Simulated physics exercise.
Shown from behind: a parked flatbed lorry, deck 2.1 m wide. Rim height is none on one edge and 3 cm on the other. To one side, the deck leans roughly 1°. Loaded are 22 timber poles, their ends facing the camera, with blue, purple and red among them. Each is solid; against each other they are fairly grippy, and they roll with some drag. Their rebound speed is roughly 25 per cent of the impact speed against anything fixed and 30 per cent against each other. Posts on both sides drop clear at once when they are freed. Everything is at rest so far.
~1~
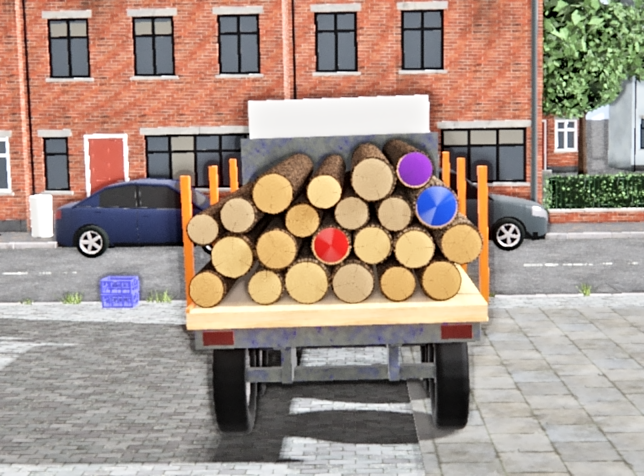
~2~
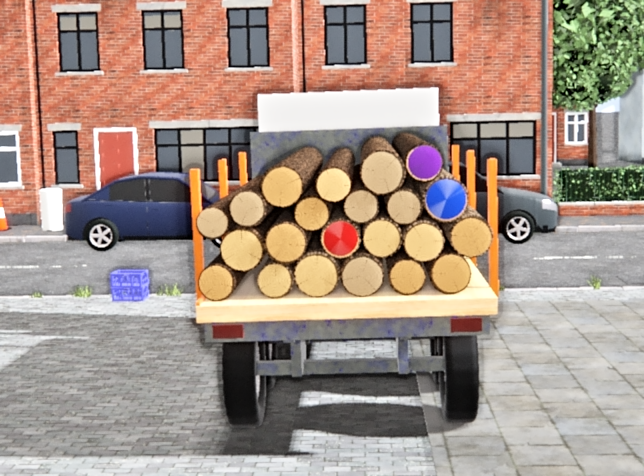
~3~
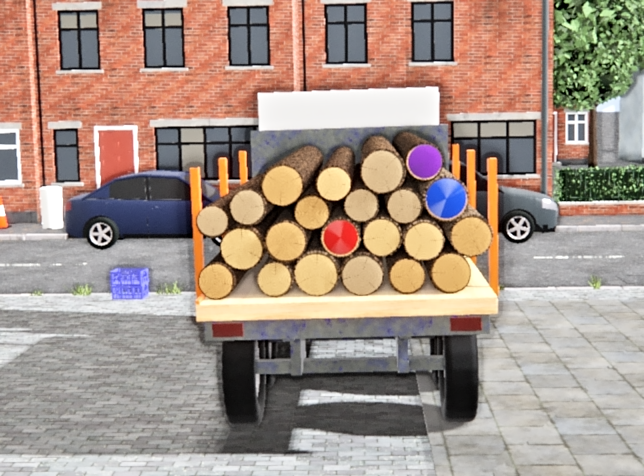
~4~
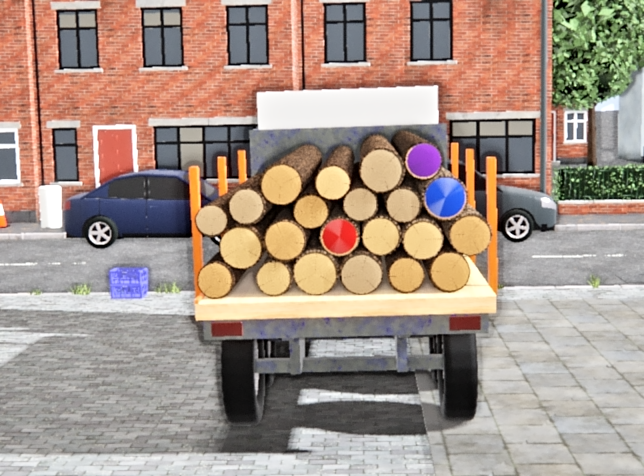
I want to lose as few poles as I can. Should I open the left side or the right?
Open the left side.
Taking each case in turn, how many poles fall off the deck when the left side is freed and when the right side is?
1 if the left side goes, 13 if the right side goes.
With the left side gone, after 0.8 s, blue is up on others, 35 cm from the right edge; purple is up on others, 50 cm from the right edge; red is up on others, 105 cm from the left edge; 1 of 22 is off.
With the left side gone, finally, blue is up on others, 35 cm from the right edge; purple is up on others, 50 cm from the right edge; red is up on others, 105 cm from the left edge; 1 of 22 is off.
With the right side gone, after 2.3 s, blue is on the ground to the right; purple is down on the right; red is up on others, 90 cm from the right edge; 5 of 22 are off.
With the right side gone, finally, blue is on the ground to the right; purple is on the ground to the right; red is down on the right; 13 of 22 are off.
